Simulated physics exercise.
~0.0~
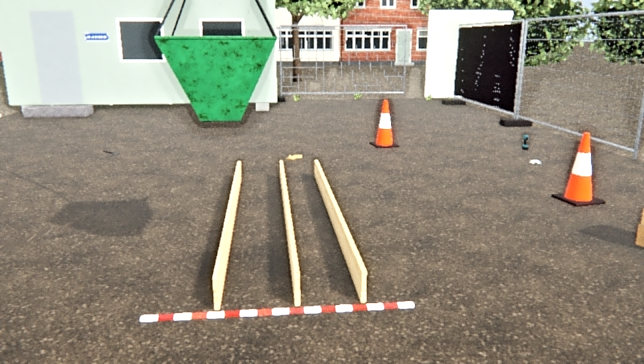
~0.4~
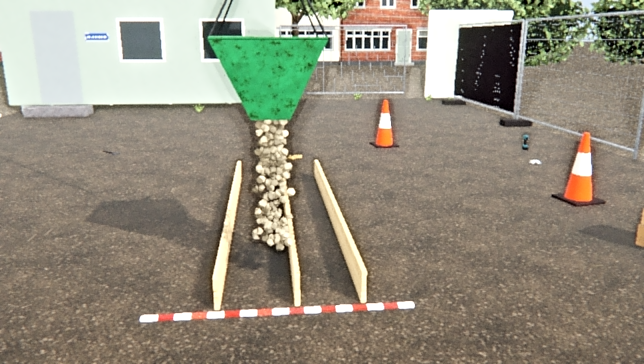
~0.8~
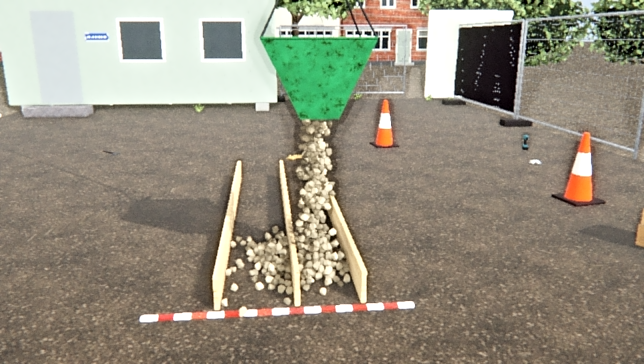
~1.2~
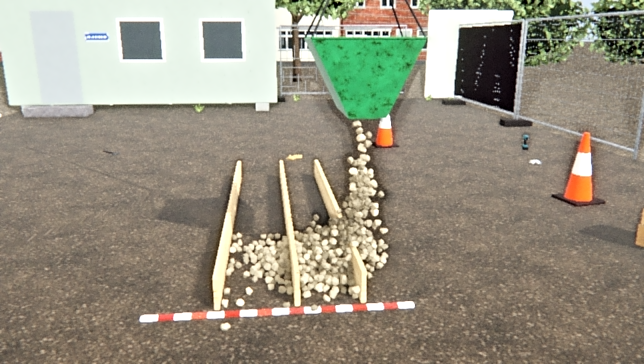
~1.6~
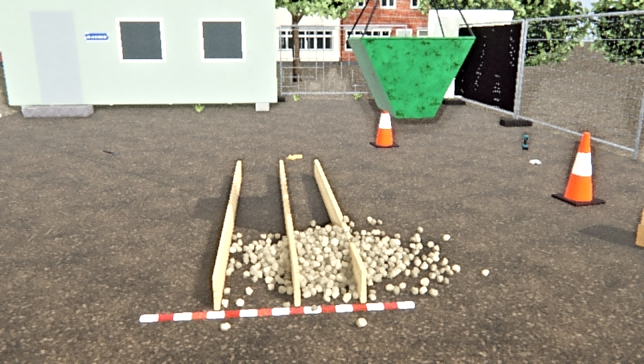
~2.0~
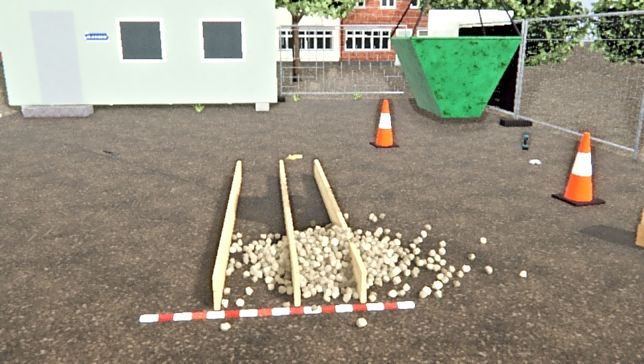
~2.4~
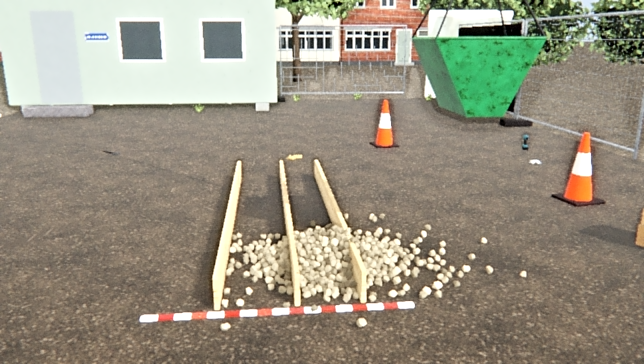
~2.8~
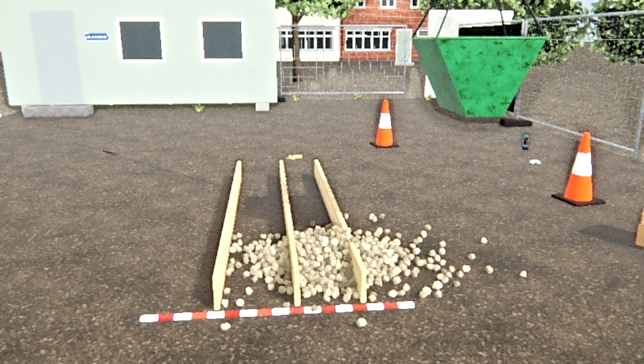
A paved yard is seen from slightly above, with a pale cabin at the back left, a red-brick building behind, and fencing and two orange cones to the right. Three wooden boards stand on the ground behind a red-and-white staff, forming two bays. A green hopper hanging above moves right and starts pouring pale stones between the boards. The stream crosses the right bay, then spills beyond the right board as the hopper empties. The hopper carries on right and stops near the fence. The stones lie still, most in the right bay, some outside it to the right, and fewest in the left bay.
